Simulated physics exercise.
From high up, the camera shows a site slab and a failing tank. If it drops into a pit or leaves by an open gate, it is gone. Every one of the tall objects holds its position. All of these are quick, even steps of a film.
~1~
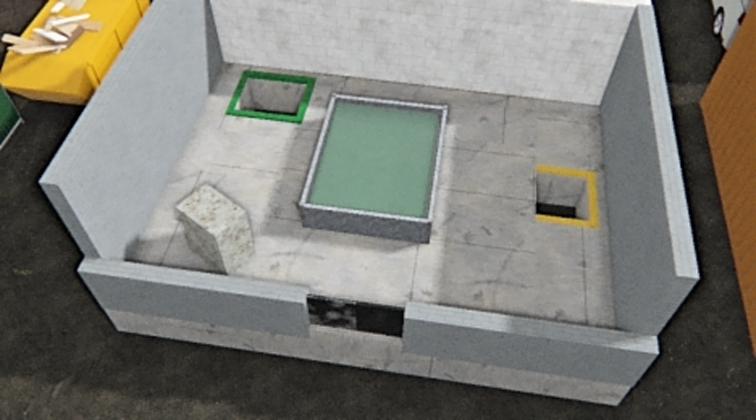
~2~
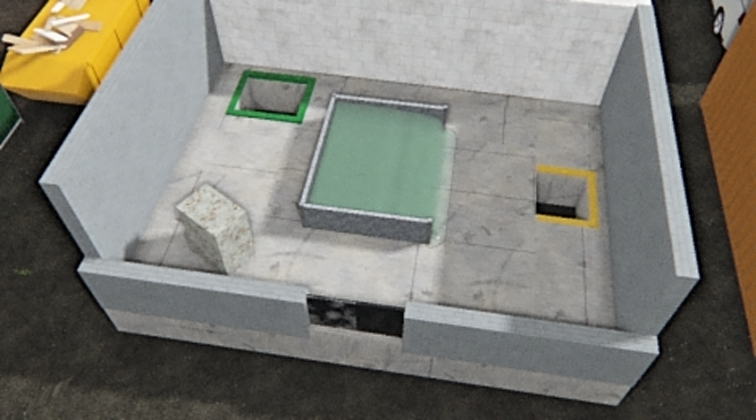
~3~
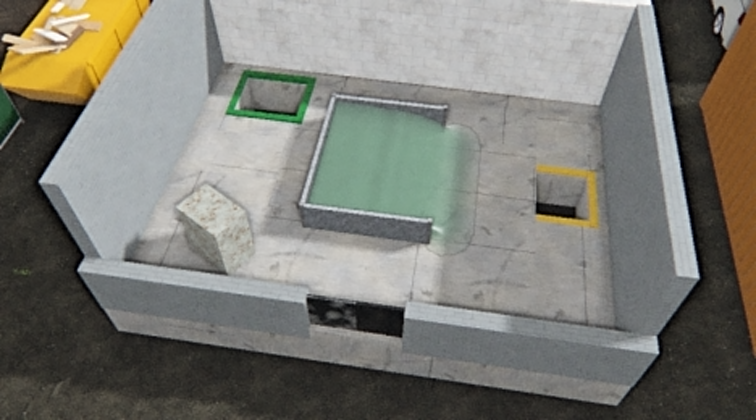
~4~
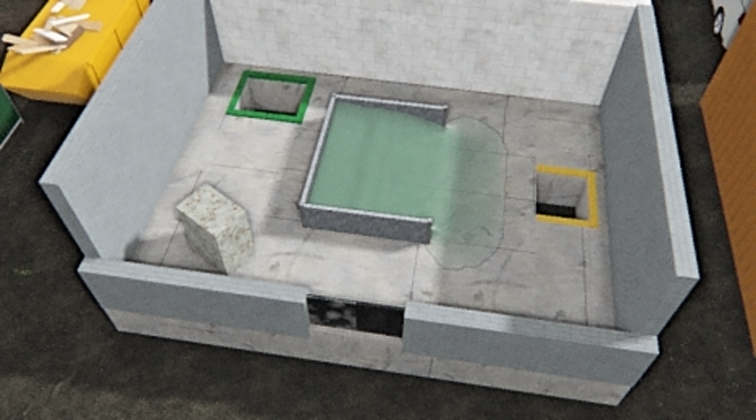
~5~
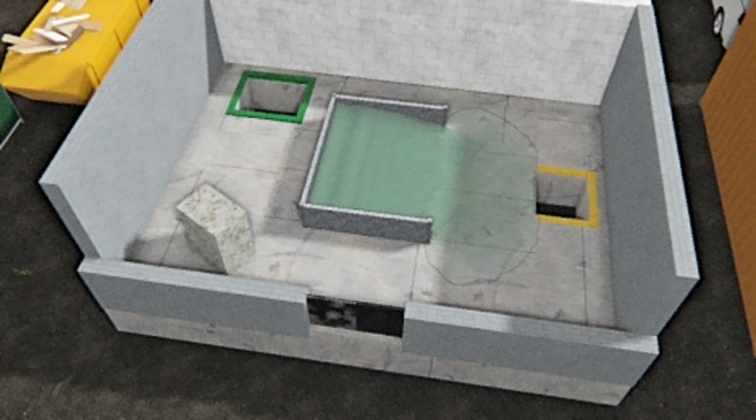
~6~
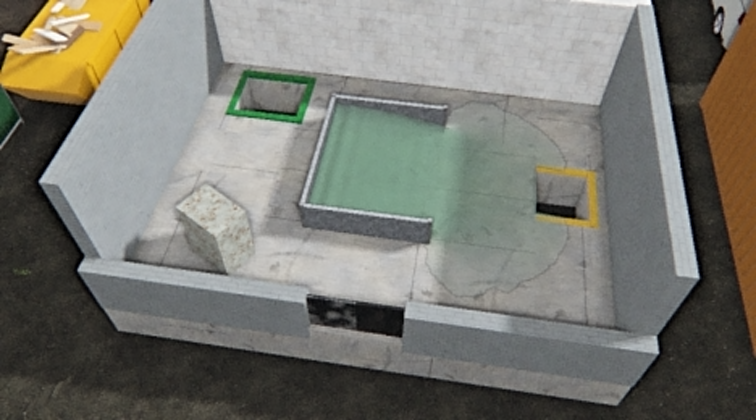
A grey walled concrete slab, seen from high up by a camera that stays still, holds a rectangular tank of pale green water at its centre. A green-edged square opening lies at the back left, a yellow-edged one at the right, and a rough pale block stands at the front left. The tank's right side gives way, and water pours out rightward, spreading across the floor in a widening, thinning, rounded sheet.
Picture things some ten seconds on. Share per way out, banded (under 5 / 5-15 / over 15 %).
In the end the gate is going to swallow a share short of five per cent, the yellow pit is going to swallow a share past fifteen per cent, the green pit is going to swallow a share short of five per cent.
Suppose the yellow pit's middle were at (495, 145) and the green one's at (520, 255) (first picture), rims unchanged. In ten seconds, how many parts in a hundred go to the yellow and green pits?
Looks like yellow collects 40 percent and green collects 20 percent.
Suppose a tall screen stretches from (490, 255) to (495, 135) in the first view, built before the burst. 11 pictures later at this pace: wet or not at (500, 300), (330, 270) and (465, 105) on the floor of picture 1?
Okay, the first comes out soaked, the next left untouched, and the last soaked.
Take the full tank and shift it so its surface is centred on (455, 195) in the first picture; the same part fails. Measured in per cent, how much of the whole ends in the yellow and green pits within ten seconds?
The yellow pit ends up with 65 per cent and the green pit with 0 per cent.
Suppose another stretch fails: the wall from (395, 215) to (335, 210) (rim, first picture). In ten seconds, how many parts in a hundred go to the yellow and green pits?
Yellow 20 %, green 2 %.
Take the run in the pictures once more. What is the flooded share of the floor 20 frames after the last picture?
Around 40 percent of it.
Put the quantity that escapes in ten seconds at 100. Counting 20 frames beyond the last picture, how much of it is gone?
I'd say about 50 per cent.
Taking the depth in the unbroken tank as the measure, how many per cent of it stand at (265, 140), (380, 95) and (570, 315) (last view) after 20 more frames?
Depths of roughly 0, 0 and 25 per cent.
A moment on, water covers 35 % of the floor; the gate 0 %, the yellow pit 8 %, the green pit 0 %.
Next, water covers 40 % of the floor; the gate 0 %, the yellow pit 18 %, the green pit 0 %.
Then, water covers 40 % of the floor; the gate 0 %, the yellow pit 32 %, the green pit 0 %.
Later, water covers 70 % of the floor; the gate 0 %, the yellow pit 49 %, the green pit 0 %.
In the end, water covers 85 % of the floor; the gate 0 %, the yellow pit 61 %, the green pit 0 %.
